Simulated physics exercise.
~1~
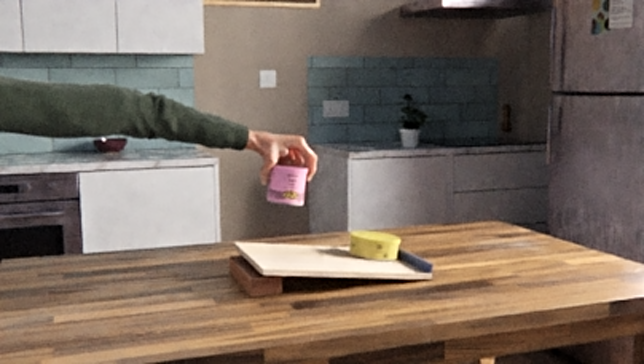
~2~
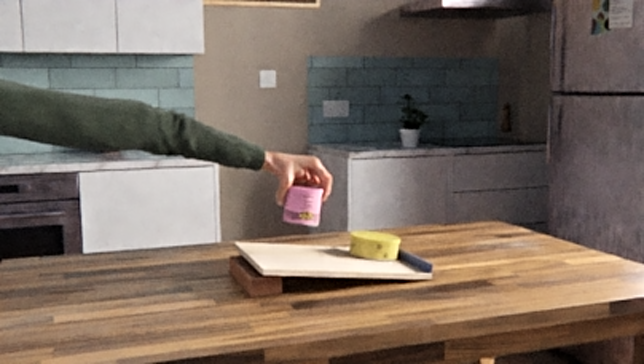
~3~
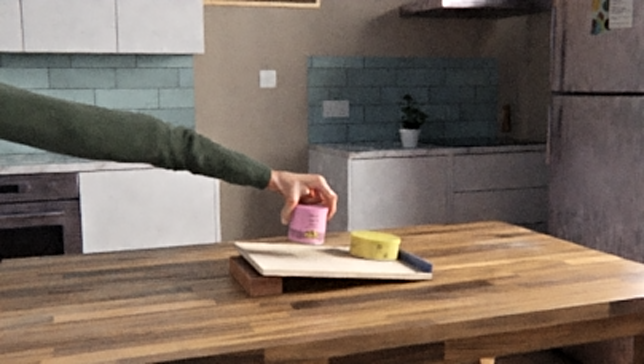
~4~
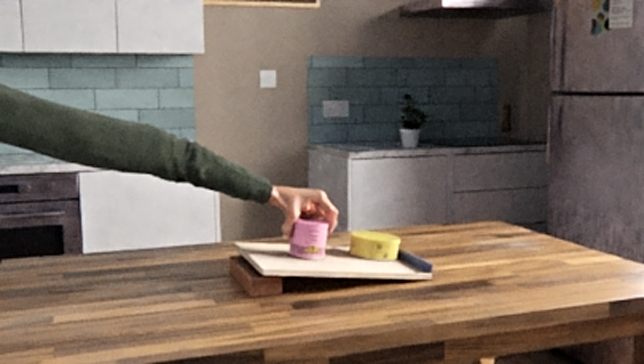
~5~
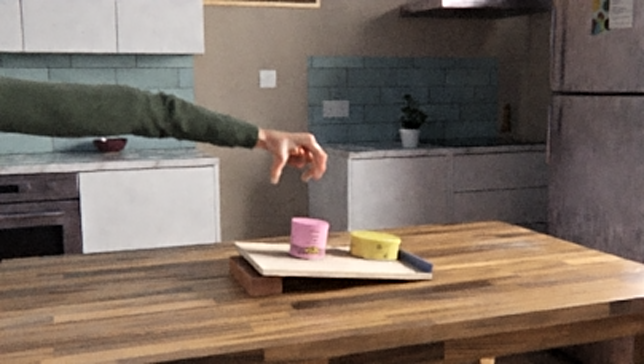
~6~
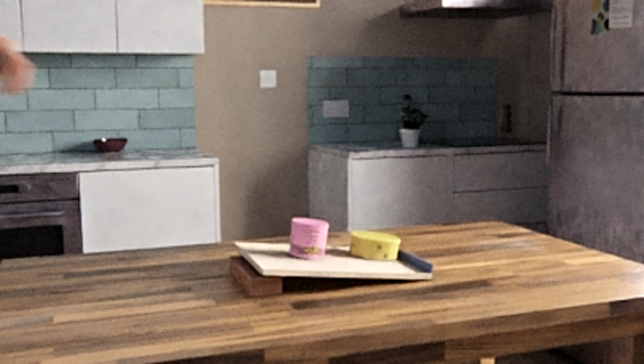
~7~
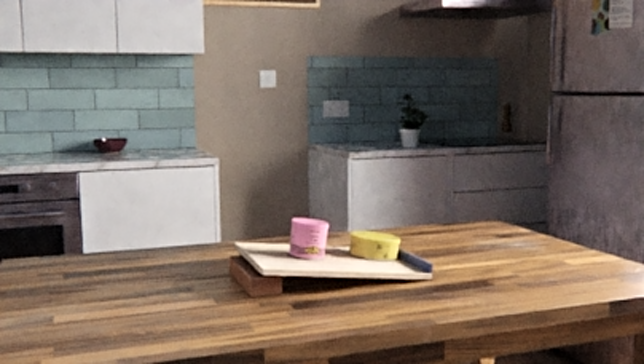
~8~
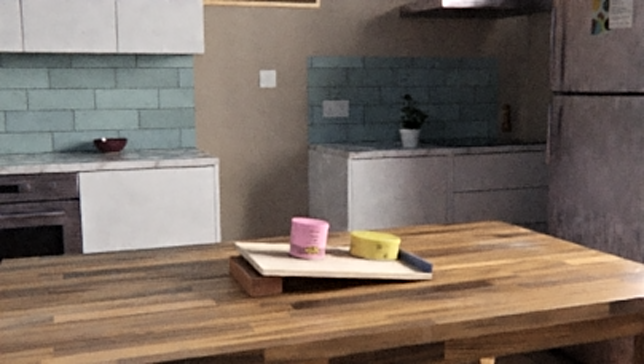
In a kitchen, a hand lowers a pink tin onto a sloping board beside a yellow tub and withdraws, leaving both resting.
